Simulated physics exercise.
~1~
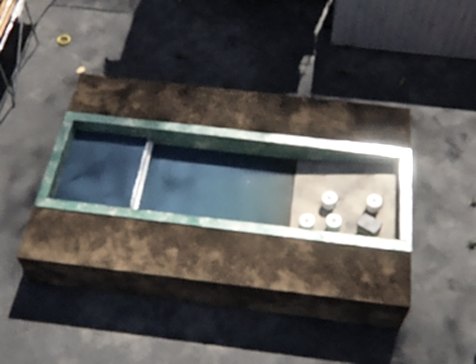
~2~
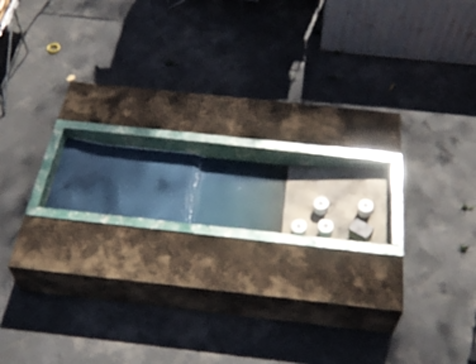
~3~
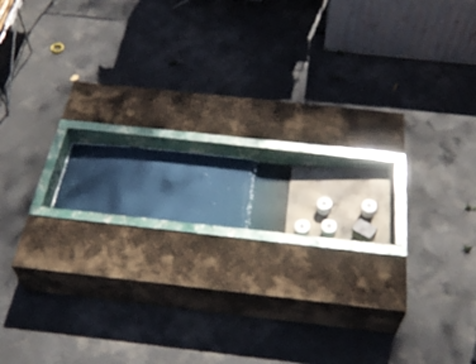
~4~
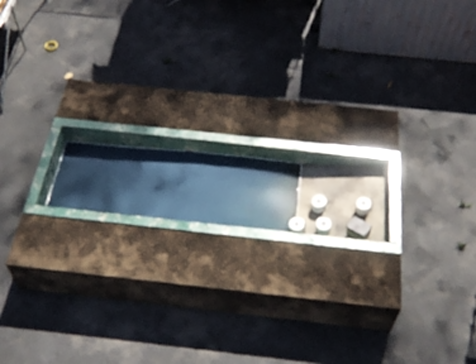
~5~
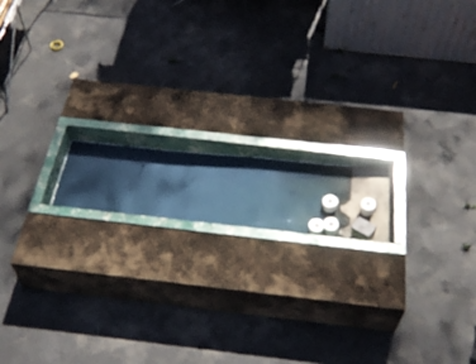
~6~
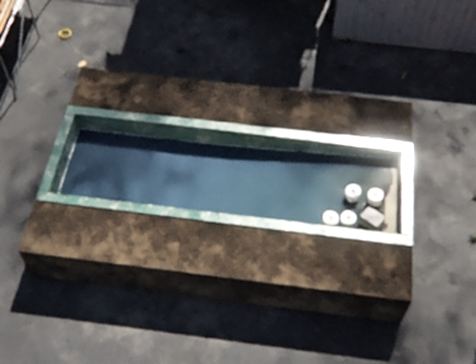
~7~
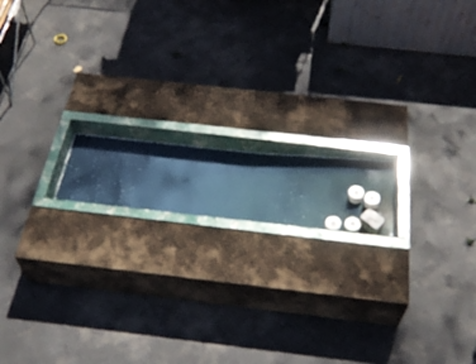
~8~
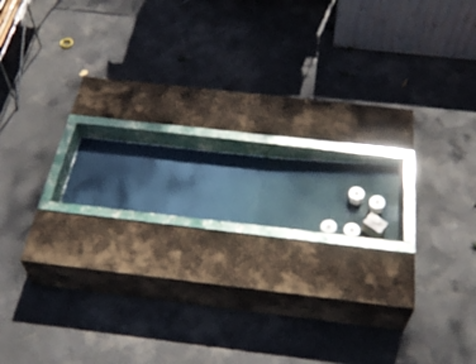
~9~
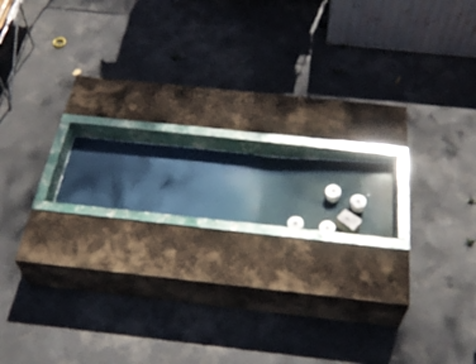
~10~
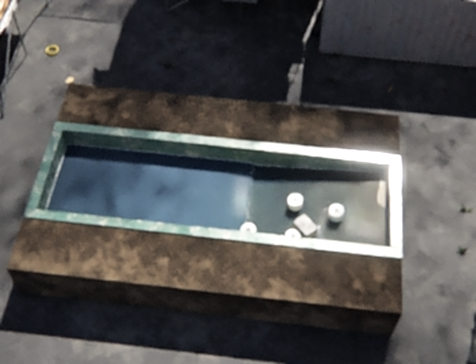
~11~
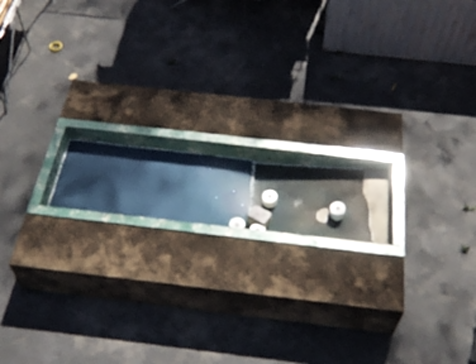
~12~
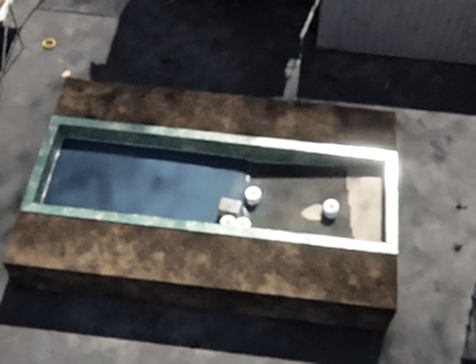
A long brown block with a pale green-rimmed trough lies on grey ground, seen from above at an angle, the view swaying slightly. Blue water fills the left and middle behind a thin white divider, while four white tubs and a greyish chest stand on the bare, pale slope at the right. The divider disappears, and the water spreads rightward up the slope, reaching the objects and nudging some of them right. The water then draws back, carrying them left. At the end, most sit clustered near the middle, one tub stays farther right, and pale floor shows again at the right end.
